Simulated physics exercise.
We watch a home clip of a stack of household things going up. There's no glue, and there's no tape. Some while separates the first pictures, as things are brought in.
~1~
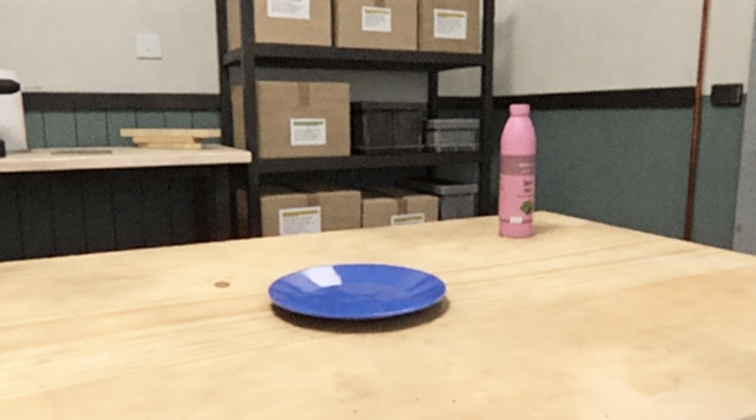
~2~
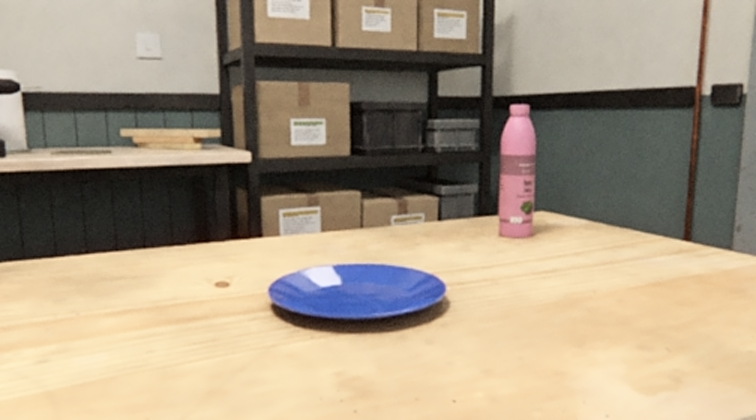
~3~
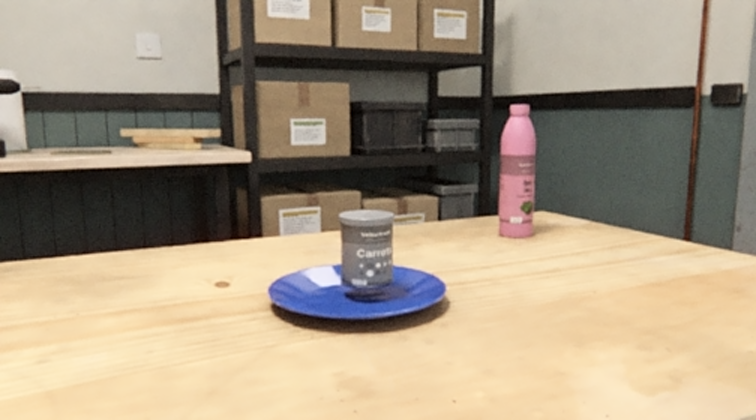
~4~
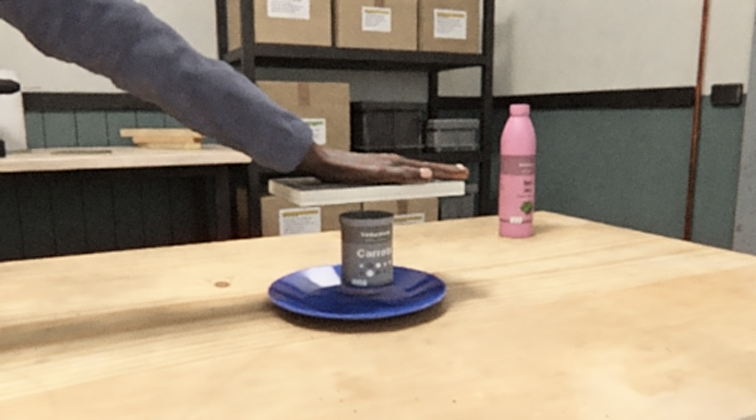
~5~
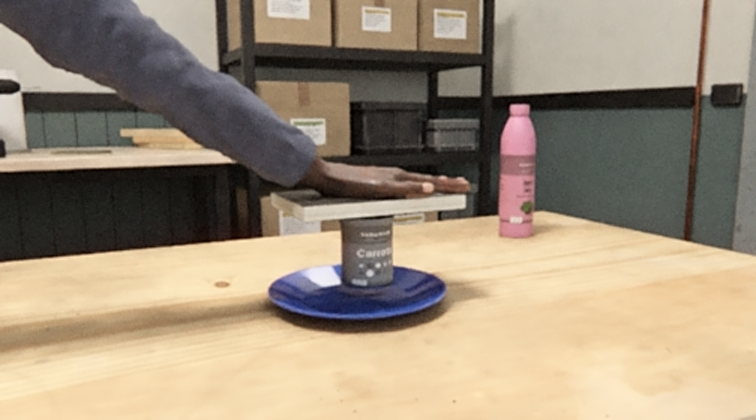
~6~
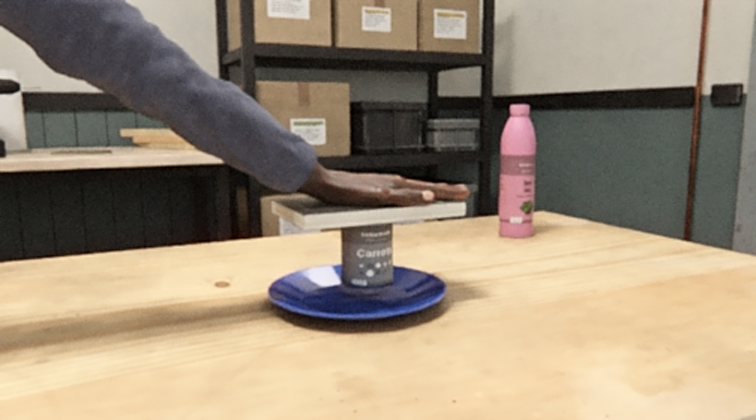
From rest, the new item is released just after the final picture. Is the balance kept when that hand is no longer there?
Yes, the balance is kept.
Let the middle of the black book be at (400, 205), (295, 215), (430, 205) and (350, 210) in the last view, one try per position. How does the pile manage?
The pile goes down in the first case, goes down in the second, goes down in the third and does not fall in the fourth.
Then, 1.00 s on from there, no change.
Then, 2.10 s on from there, black book resting near (367, 209).
In the end, all 4 unmoved. At the end, from the last picture's camera, black book near (367, 209). The pile stays up.
